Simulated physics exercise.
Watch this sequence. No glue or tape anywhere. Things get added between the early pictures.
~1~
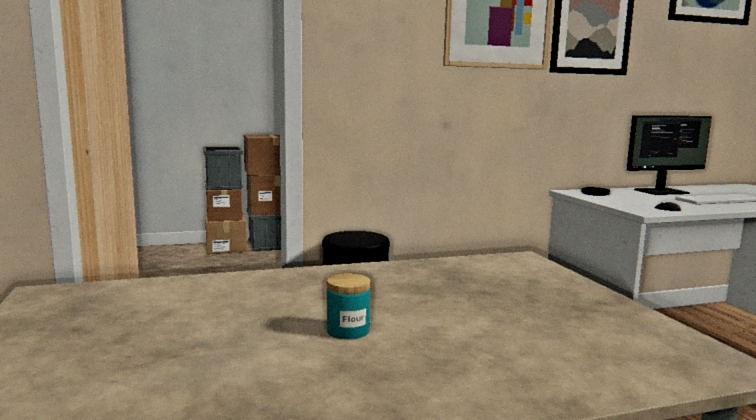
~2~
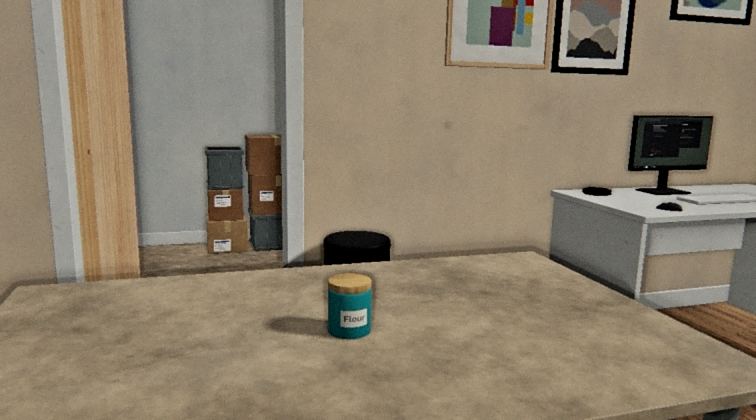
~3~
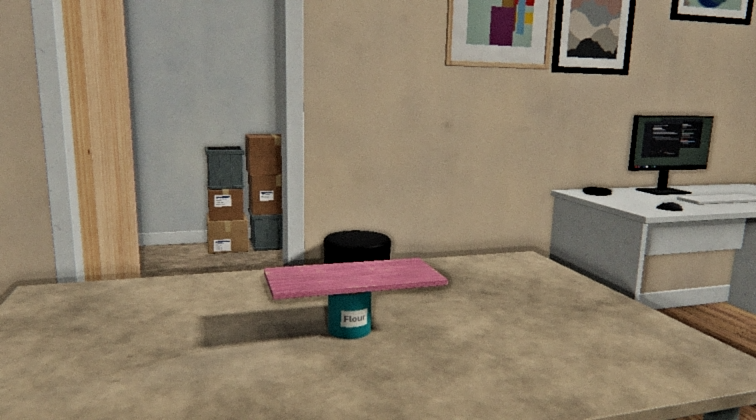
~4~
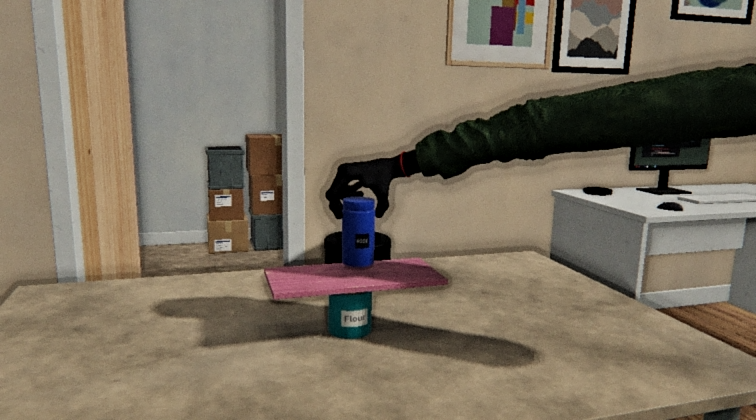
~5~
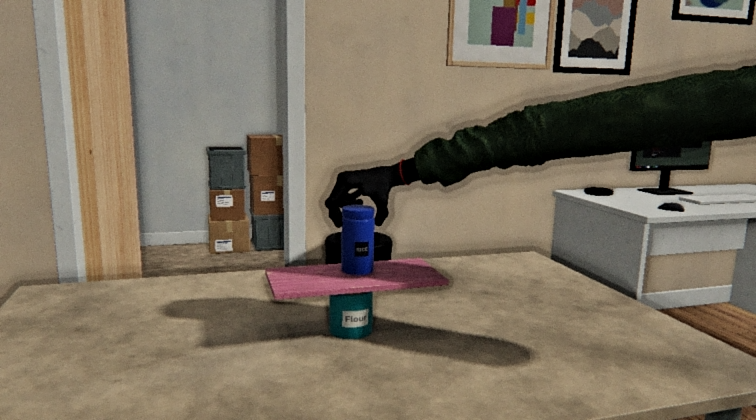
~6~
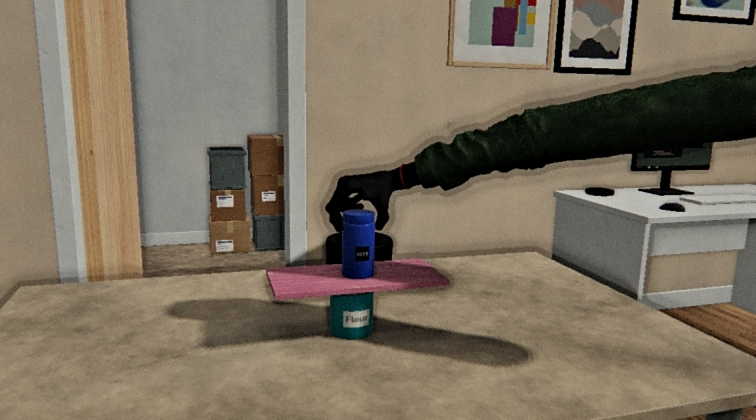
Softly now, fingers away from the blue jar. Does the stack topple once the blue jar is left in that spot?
No. Most likely the stack survives.
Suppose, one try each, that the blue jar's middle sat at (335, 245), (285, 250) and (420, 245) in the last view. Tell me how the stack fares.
The stack remains standing in the first case, tumbles down in the second, and tumbles down in the third.
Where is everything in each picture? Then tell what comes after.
In the first frame, the last thing is not in view yet.
In the second frame, the last thing is not in view yet.
In the third frame, the last thing is not in view yet; pink board (354, 277).
In the fourth frame, still above its spot; blue jar (358, 231); pink board (354, 276).
In the fifth frame, still above its spot; blue jar (358, 239); pink board (355, 277).
In the sixth frame, set down, still held; blue jar (358, 244); pink board (356, 277).
Then, 0.60 s past the last view, nothing moves.
Then, 1.30 s past the last view, blue jar resting near (358, 244).
Finally, all 3 still in place. Final places as the last picture's camera would see them, blue jar near (358, 244). The stack holds.
